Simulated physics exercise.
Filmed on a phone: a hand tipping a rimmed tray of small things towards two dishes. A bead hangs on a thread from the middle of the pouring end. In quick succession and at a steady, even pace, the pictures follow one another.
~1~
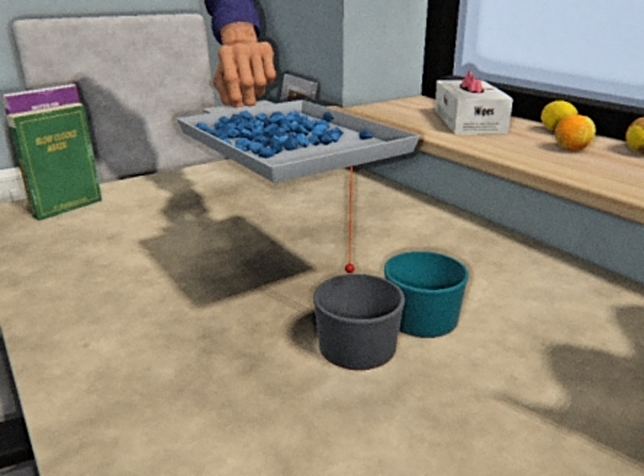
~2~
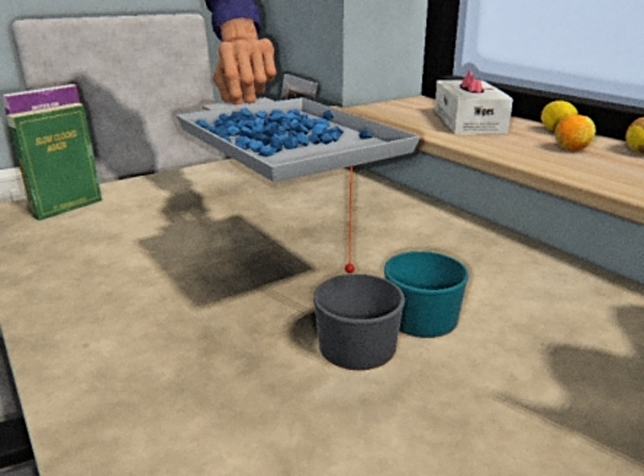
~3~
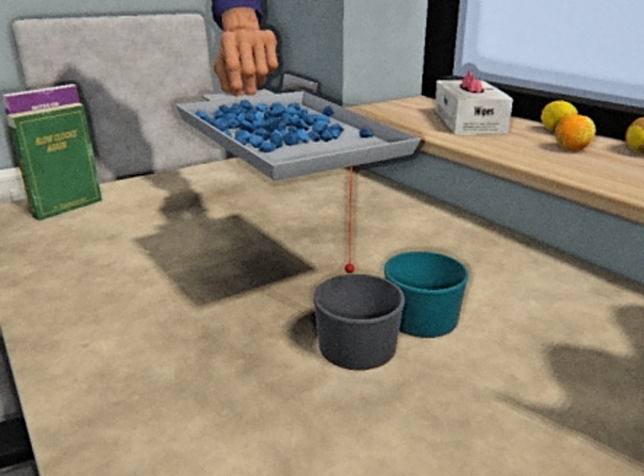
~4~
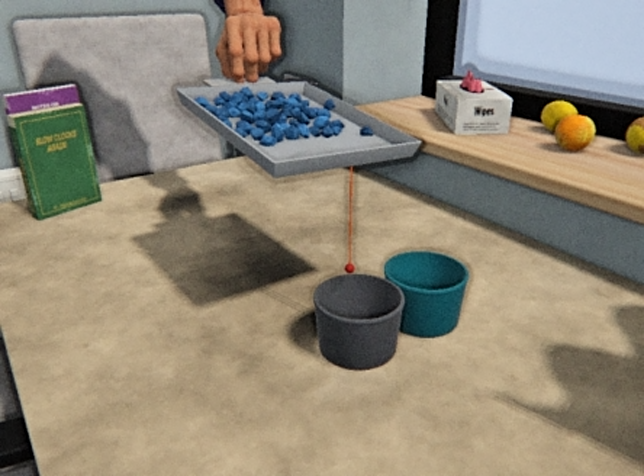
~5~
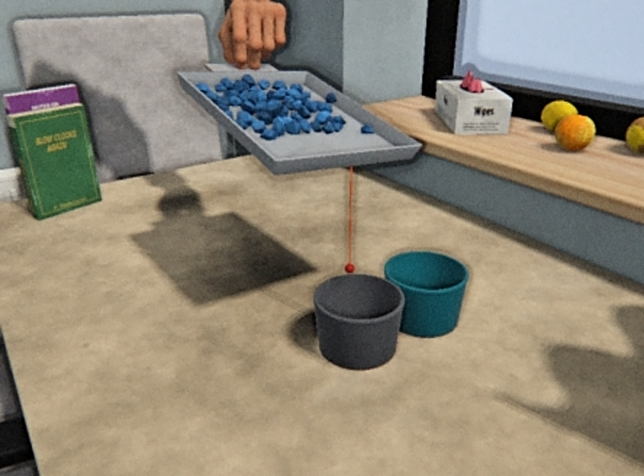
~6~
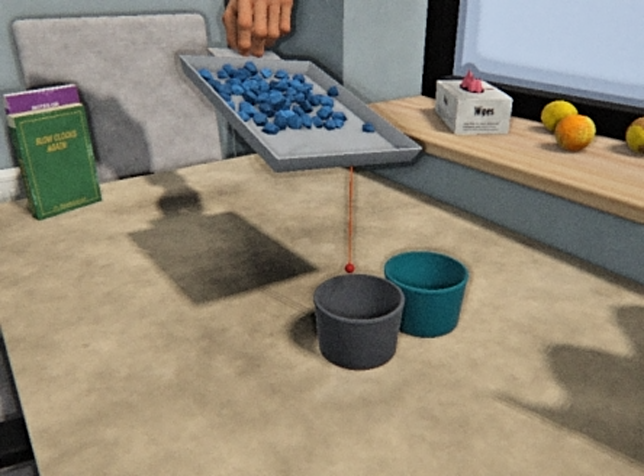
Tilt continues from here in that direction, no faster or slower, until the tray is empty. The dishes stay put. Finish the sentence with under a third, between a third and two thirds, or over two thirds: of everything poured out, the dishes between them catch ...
Of everything poured out, the dishes between them catch over two thirds.
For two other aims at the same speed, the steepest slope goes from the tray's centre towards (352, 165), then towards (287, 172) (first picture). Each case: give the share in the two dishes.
You'd see roughly 50 per cent the first time and 10 per cent the second.
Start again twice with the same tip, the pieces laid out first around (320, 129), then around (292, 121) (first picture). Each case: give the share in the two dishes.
First case: Around 90 %; second case: Around 80 %.
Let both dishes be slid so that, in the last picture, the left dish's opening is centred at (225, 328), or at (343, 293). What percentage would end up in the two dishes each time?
You'd get 0 in a hundred first and 70 in a hundred after that.
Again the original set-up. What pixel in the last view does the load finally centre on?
I'd put the middle somewhere around (421, 312).
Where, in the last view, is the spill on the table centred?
I'd put the middle somewhere around (586, 457) in the last picture.
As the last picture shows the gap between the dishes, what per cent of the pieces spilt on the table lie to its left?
It comes to near 10 percent of the spill.
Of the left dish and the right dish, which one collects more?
Observation: The right-placed dish is the fuller of the two.
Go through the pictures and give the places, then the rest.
In the first picture, corners of the pouring end at (274, 165) and (414, 135), level; middle of the load at (271, 132), aquarium stones; left dish at (386, 337); right dish at (454, 307); bead on its thread at (350, 268).
In the second picture, corners of the pouring end at (274, 164) and (414, 136), level; middle of the load at (271, 130).
In the third picture, corners of the pouring end at (275, 162) and (414, 138), tipped barely, lowest at the right corner; middle of the load at (271, 124).
In the fourth picture, corners of the pouring end at (276, 160) and (415, 140), tipped a little, lowest at the right corner; middle of the load at (272, 116).
In the fifth picture, corners of the pouring end at (278, 158) and (416, 143), tipped a little, lowest at the right corner; middle of the load at (273, 107).
In the sixth picture, corners of the pouring end at (280, 155) and (416, 146), tipped clearly, lowest at the right corner; middle of the load at (275, 99); left dish at (386, 337); right dish at (454, 307).
Soon after the last picture, tray tipped steeply; nearly all on the tray; a small part in the air.
A little later, tray tipped past a quarter turn; a small part on the tray; a small part in the left dish; about half in the right dish; a small part outside both; a small part in the air.
Later still, tray tipped past a quarter turn; a small part in the left dish; most in the right dish; about a quarter outside both.
At rest, tray tipped past a quarter turn; a small part in the left dish; most in the right dish; about a quarter outside both.
